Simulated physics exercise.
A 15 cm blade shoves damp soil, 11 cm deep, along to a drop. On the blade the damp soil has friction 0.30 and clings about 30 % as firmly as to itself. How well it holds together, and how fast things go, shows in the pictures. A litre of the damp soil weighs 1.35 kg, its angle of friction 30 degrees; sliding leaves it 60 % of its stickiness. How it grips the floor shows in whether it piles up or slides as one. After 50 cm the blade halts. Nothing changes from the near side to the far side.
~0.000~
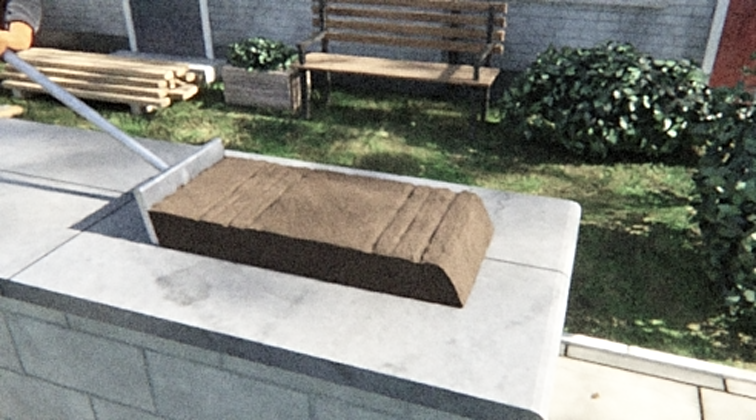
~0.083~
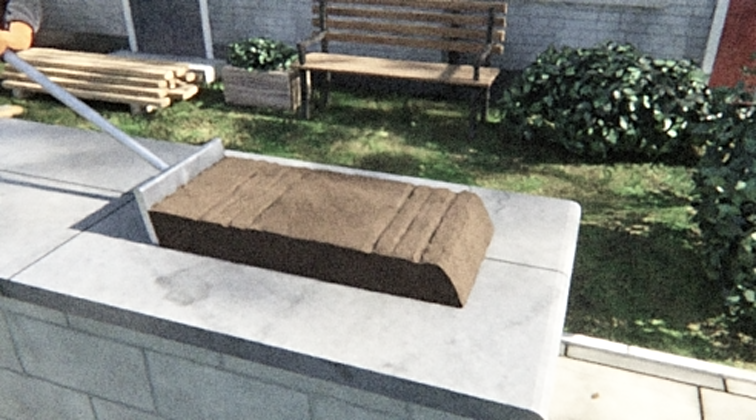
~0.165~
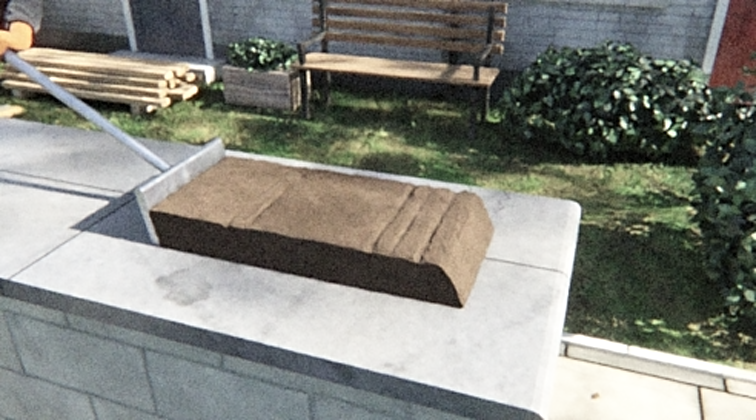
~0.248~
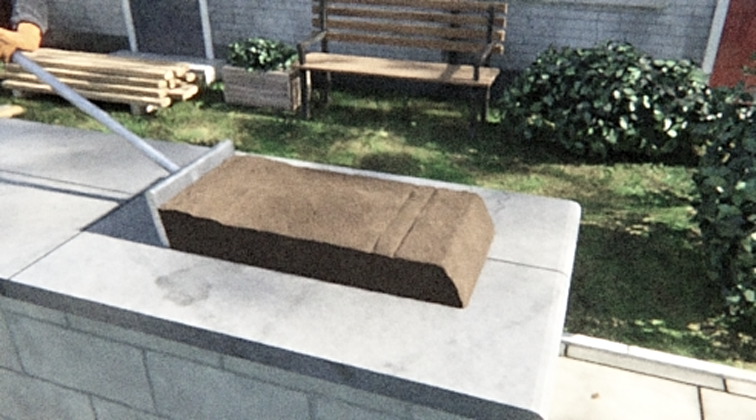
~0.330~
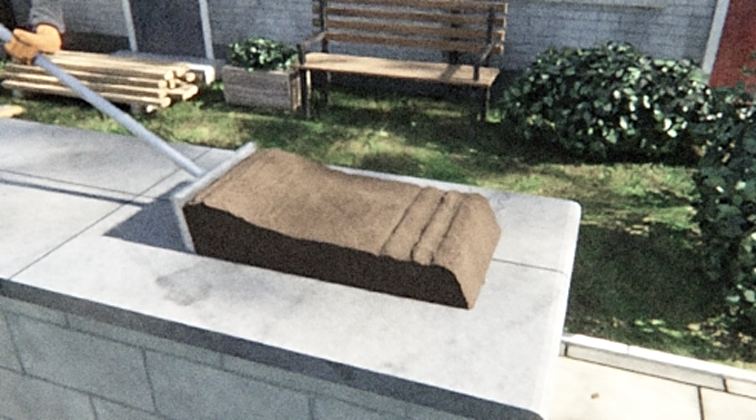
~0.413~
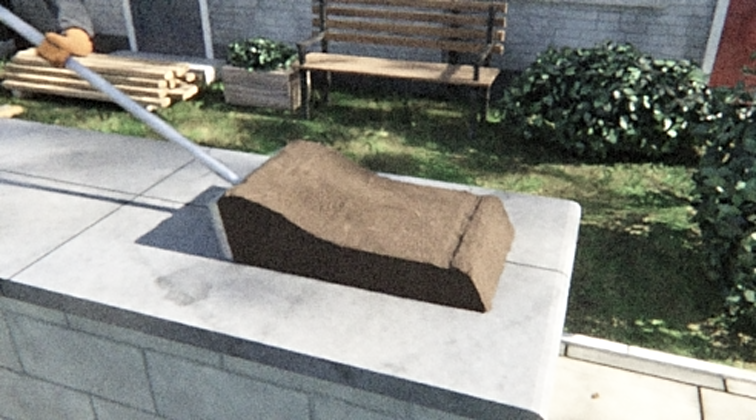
In a sunny garden, a gloved hand pushing a long-handled blade rightward along a stone wall, damp brown soil bunching into a mound.
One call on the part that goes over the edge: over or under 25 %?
Expect over 25 %.
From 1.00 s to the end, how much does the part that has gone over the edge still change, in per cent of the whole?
Some 22 per cent.
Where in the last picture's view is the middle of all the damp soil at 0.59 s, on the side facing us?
Near (413, 271).
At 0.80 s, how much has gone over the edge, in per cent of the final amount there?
About 10 %.
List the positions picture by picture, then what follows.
The first frame shows foot of the blade at (159, 246), not yet moved; foremost bit of the damp soil at (462, 305), piled 10 cm high.
The second frame shows foot of the blade at (159, 246), not yet moved; foremost bit of the damp soil at (462, 305), piled 10 cm high.
The third frame shows foot of the blade at (160, 246), moved 2 mm; foremost bit of the damp soil at (462, 305), piled 10 cm high.
The fourth frame shows foot of the blade at (171, 248), moved 3.5 cm; foremost bit of the damp soil at (463, 306), piled 12 cm high.
The fifth frame shows foot of the blade at (196, 254), moved 11 cm; foremost bit of the damp soil at (469, 307), piled 15 cm high.
The sixth frame shows foot of the blade at (234, 262), moved 22 cm; foremost bit of the damp soil at (486, 310), piled 19 cm high.
After 0.59 s, 0 % has gone over the edge.
After 0.80 s, 3 % has gone over the edge.
After 1.00 s, 27 % has gone over the edge.
After 1.21 s, 41 % has gone over the edge.
After 1.60 s, 48 % has gone over the edge.
